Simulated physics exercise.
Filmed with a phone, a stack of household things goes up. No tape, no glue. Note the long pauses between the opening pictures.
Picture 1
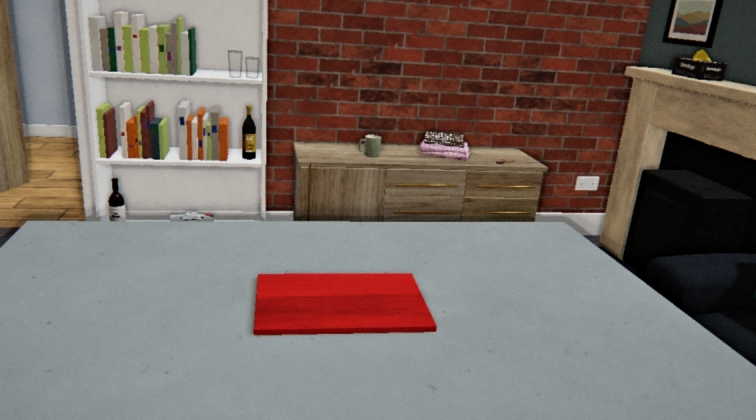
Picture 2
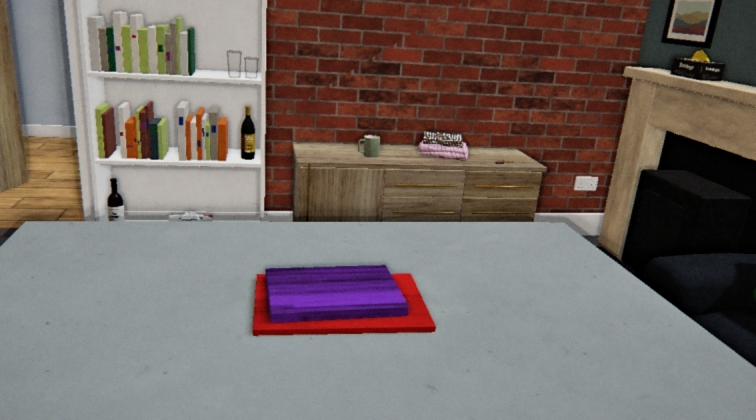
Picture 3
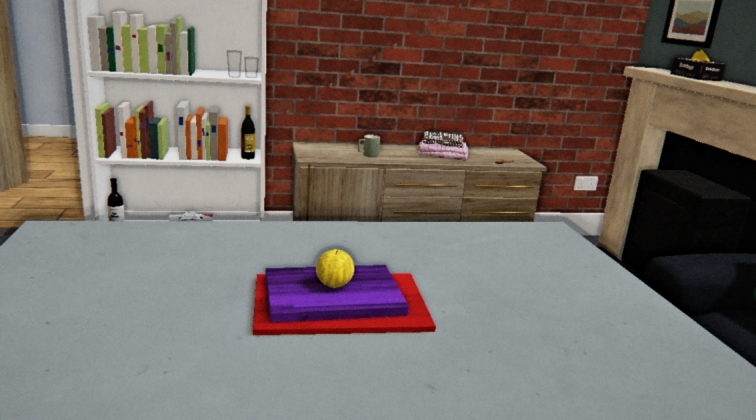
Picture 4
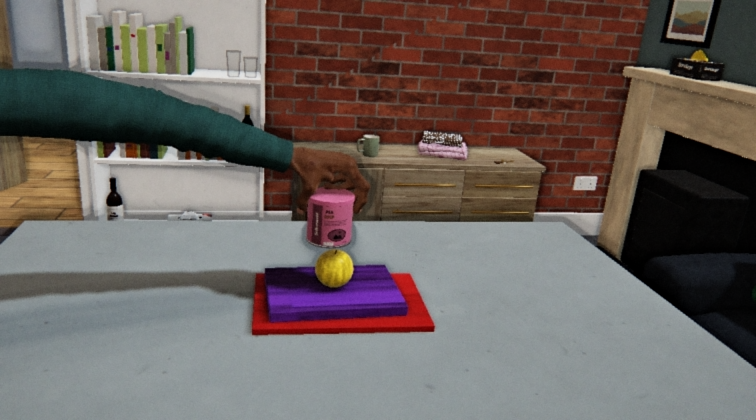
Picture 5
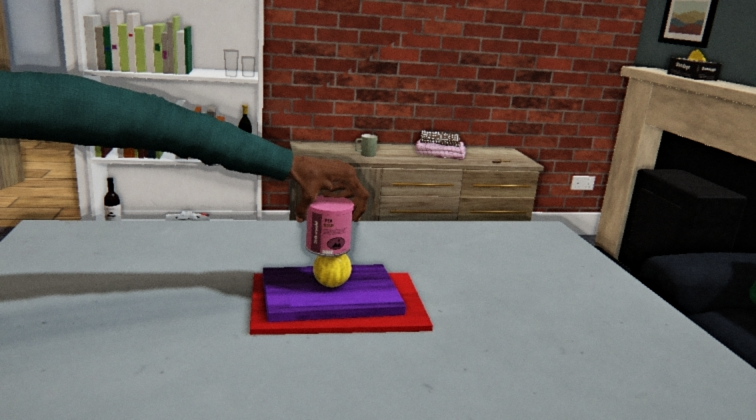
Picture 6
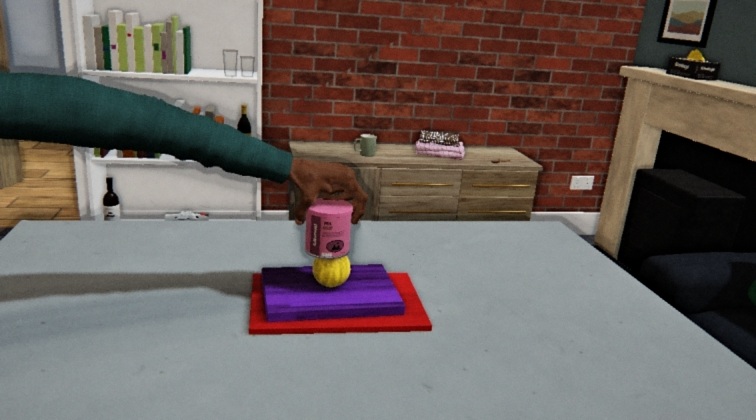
On a grey table in a living room, a purple board appeared on a red one, then a yellow apple on top, and a hand lowered a pink pot onto the apple and kept hold of it.
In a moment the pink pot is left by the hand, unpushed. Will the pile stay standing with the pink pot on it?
Short answer: It's not safe.
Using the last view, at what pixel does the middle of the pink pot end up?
It ends up close to (199, 283).
Then, 0.30 s past the last view, pink pot rocked 42° from its first pose near (308, 236).
Then, 0.40 s past the last view, pink pot now fallen.
Then, 0.60 s past the last view, things are still on the move.
Then, 0.70 s past the last view, as before.
Finally, fallen, pink pot; the other 3 still in place. Final places as the last picture's camera would see them, pink pot near (199, 283). The pile gives way.
